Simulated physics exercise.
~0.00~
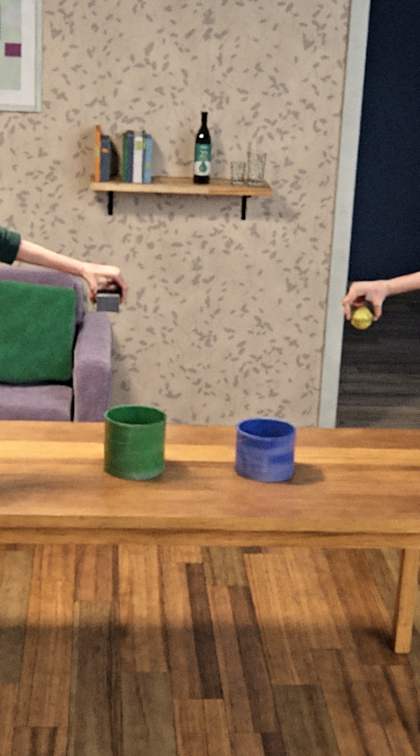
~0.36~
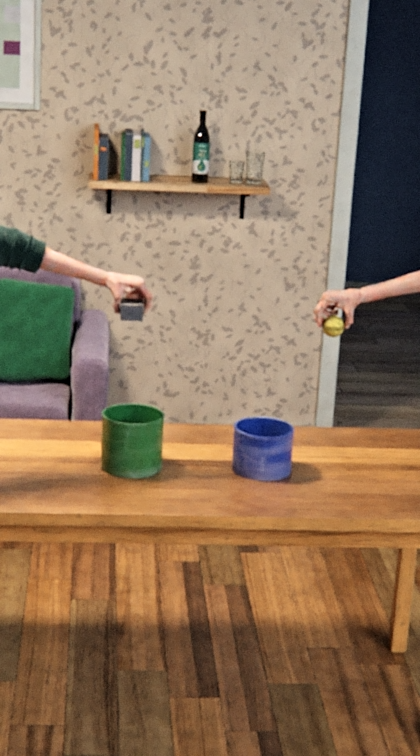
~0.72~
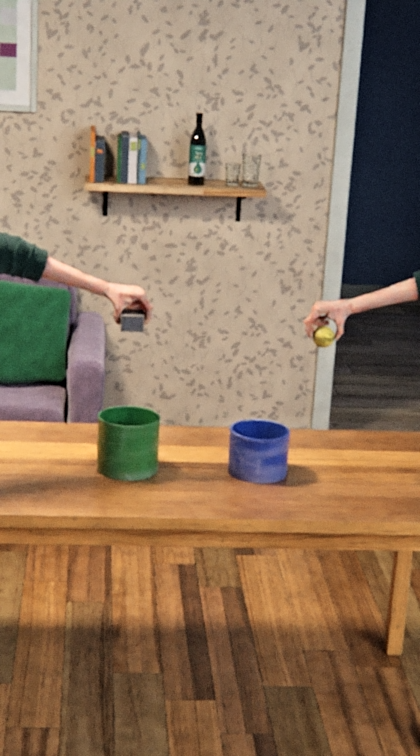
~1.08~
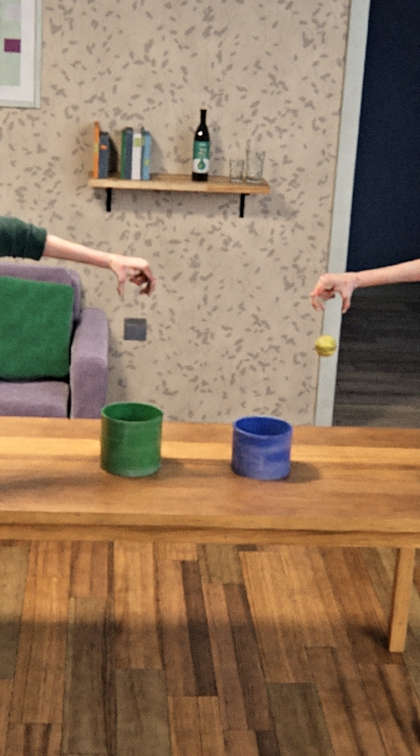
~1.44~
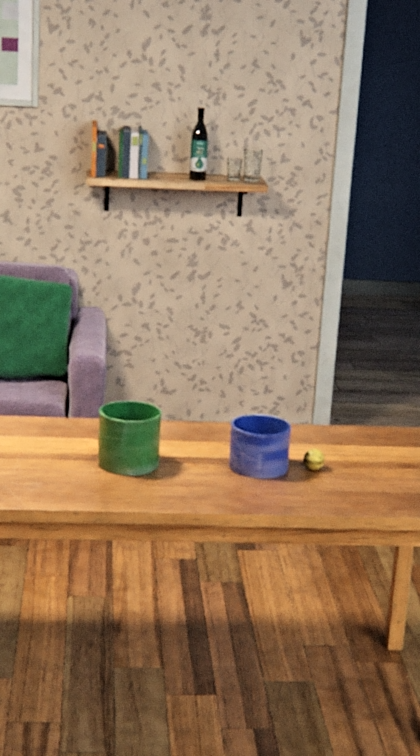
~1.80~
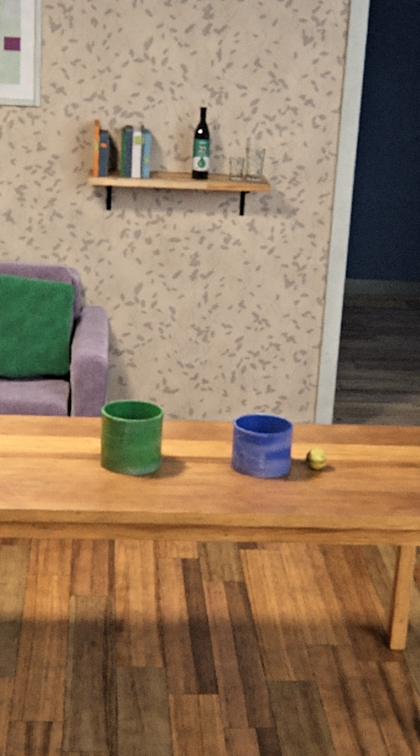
The clip shows two hands holding a grey block and a yellow ball above a table with a green bucket and a blue one. Both hands let go; the block drops into the green bucket, while the ball misses and rests on the table right of the blue bucket.
